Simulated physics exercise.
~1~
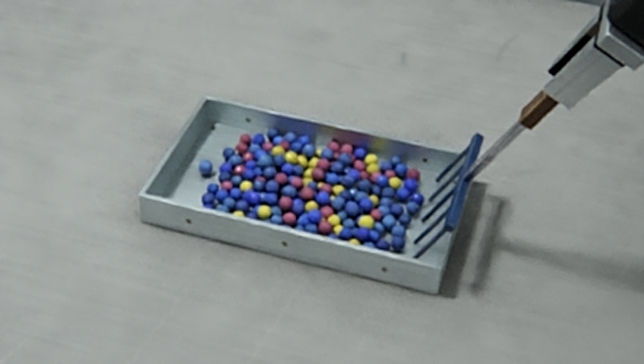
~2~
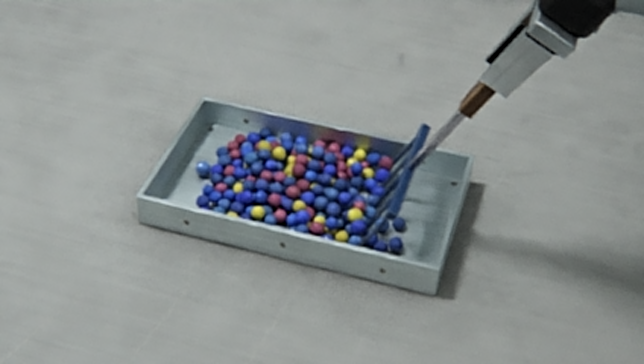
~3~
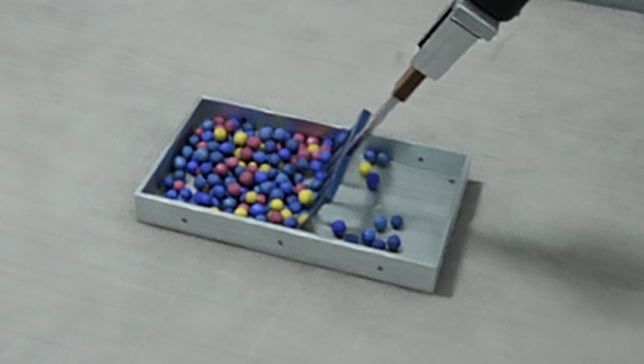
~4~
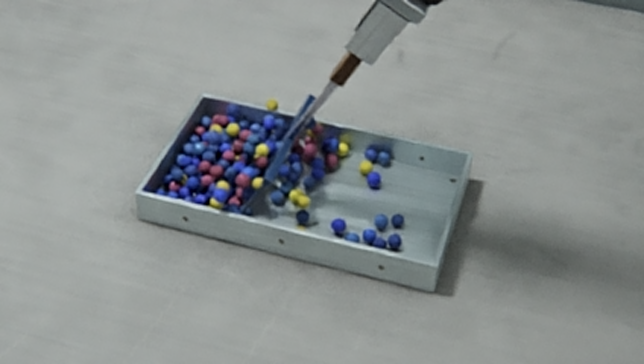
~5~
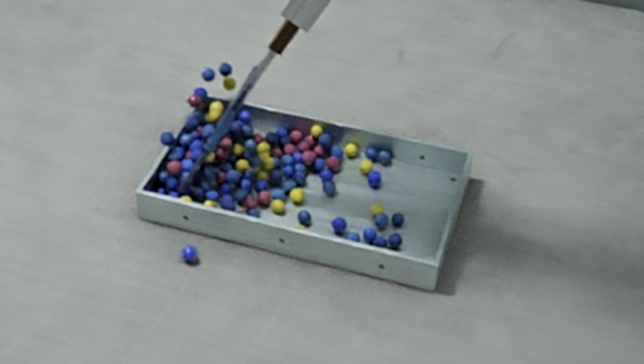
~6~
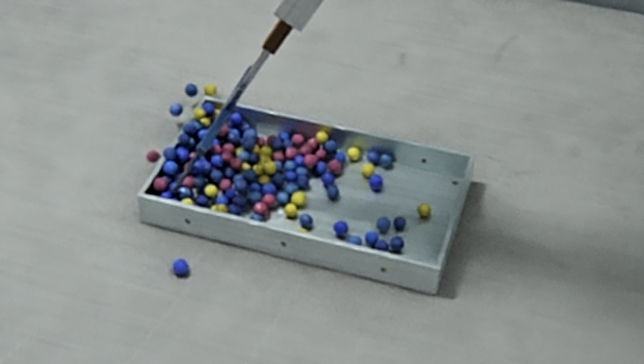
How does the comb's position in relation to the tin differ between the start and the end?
At the start the comb is at the right end of the tin, and by the end it is at the left end, among the heaped sweets.
